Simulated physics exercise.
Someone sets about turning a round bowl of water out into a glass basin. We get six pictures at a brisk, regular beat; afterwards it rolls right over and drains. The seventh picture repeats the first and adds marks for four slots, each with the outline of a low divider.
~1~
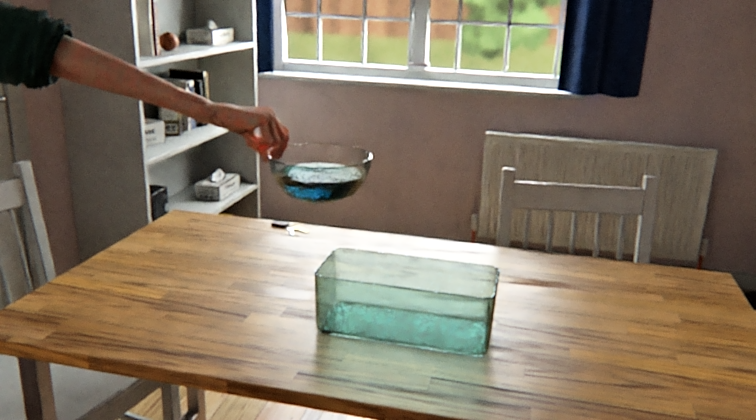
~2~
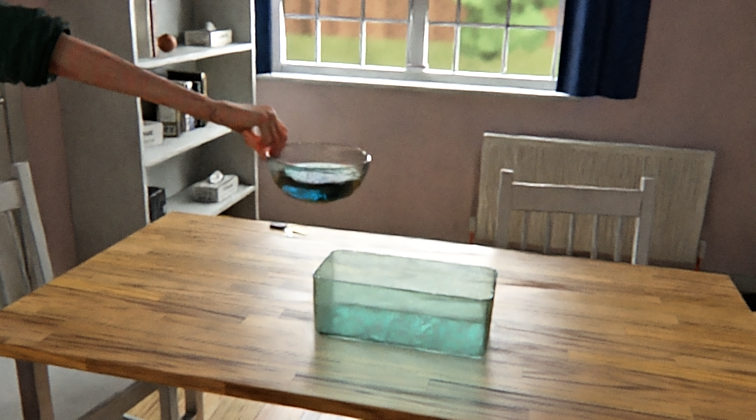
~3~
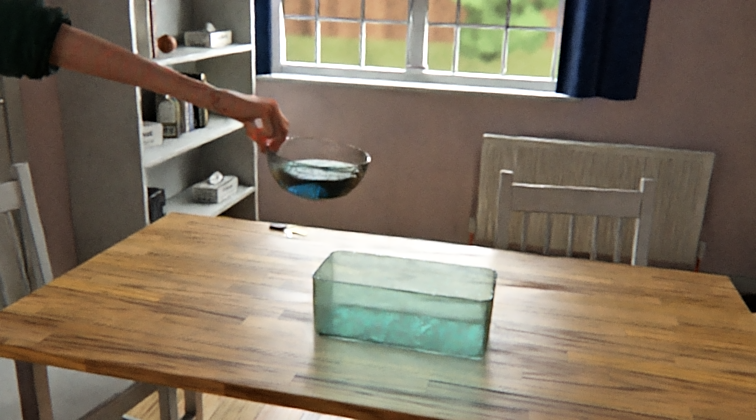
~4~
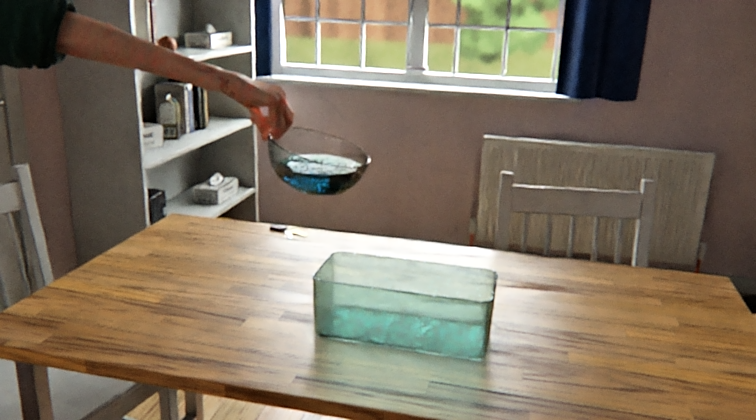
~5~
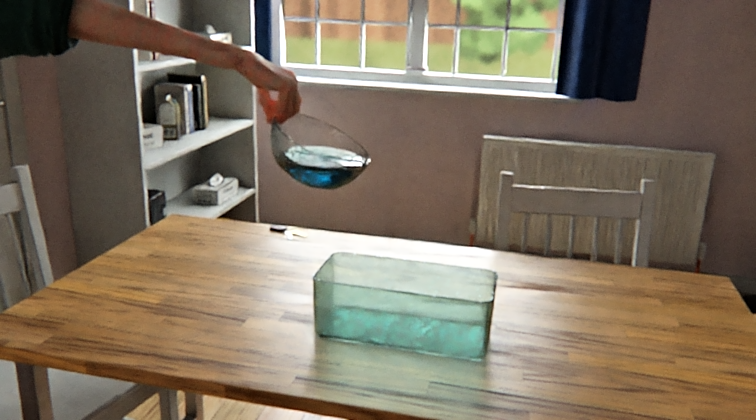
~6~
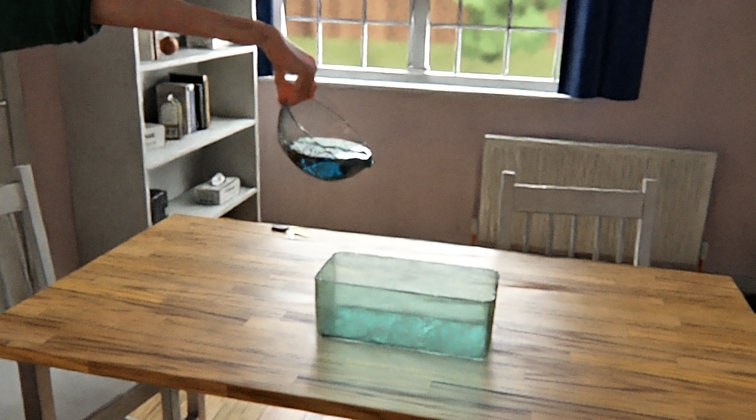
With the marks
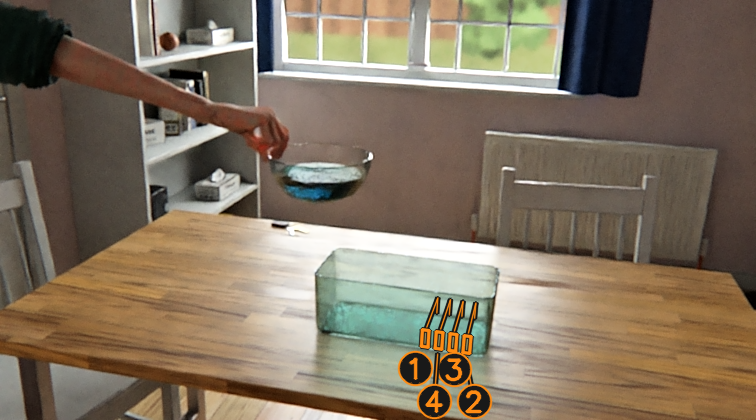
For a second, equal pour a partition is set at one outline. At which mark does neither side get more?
1 beats the others.
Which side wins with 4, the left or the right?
The left side.
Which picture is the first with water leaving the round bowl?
Picture 6.
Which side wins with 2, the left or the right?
The left side.
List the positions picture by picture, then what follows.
In the first frame, upright, lip at (368, 159); basin from (317, 329) to (488, 355); nothing has left yet.
In the second frame, upright, lip at (367, 160); nothing has left yet.
In the third frame, tipped about 7°, lip at (366, 161); nothing has left yet.
In the fourth frame, tipped about 15°, lip at (367, 162); nothing has left yet.
In the fifth frame, tipped about 25°, lip at (367, 163); nothing has left yet.
In the sixth frame, tipped about 37°, lip at (368, 162); water is over the lip, down to (368, 162).
On the marked copy, 1 at (423, 351); 2 at (465, 358); 3 at (451, 355); 4 at (437, 353).
With 1, about 42 % ends left of the wall and 55 % right of it; 3 % is lost outside.
With 2, about 79 % ends left of the wall and 16 % right of it; 5 % is lost outside.
With 3, about 86 % ends left of the wall and 10 % right of it; 4 % is lost outside.
With 4, about 78 % ends left of the wall and 18 % right of it; 4 % is lost outside.
